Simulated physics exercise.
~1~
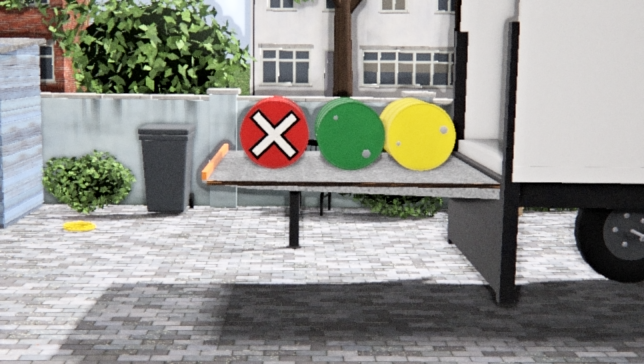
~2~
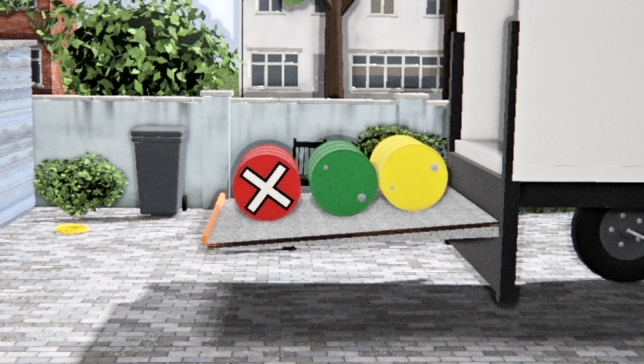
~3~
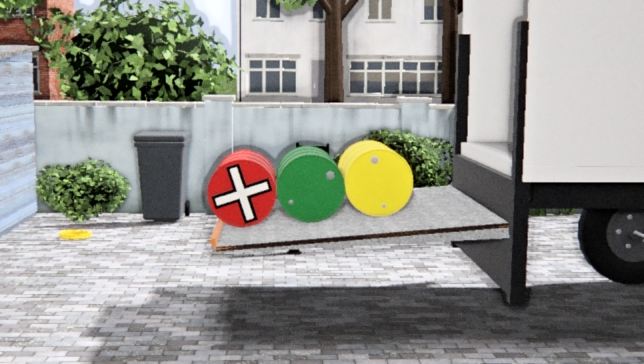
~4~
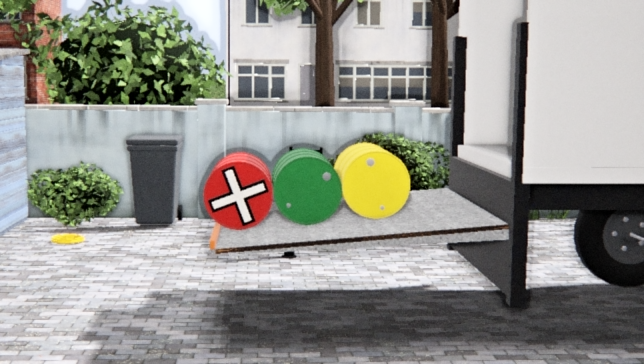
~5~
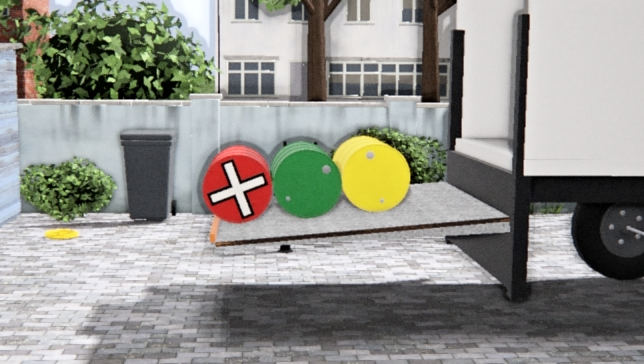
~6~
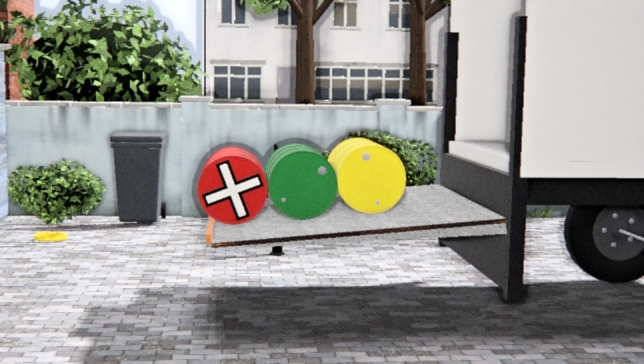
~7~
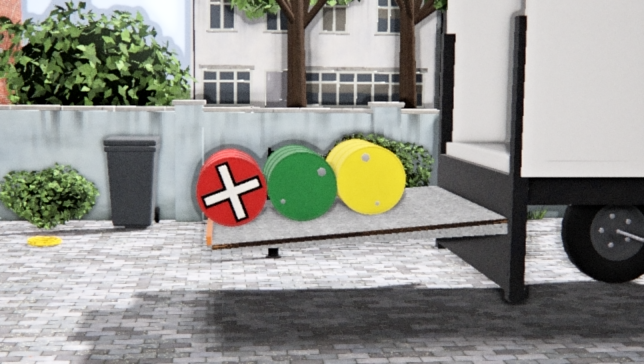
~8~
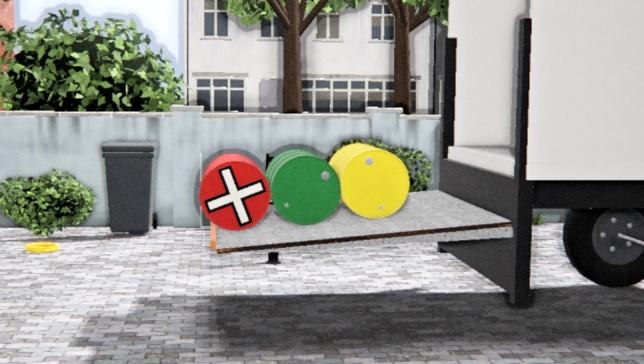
Three coloured drums roll left down a tilting truck platform and rest at its edge.
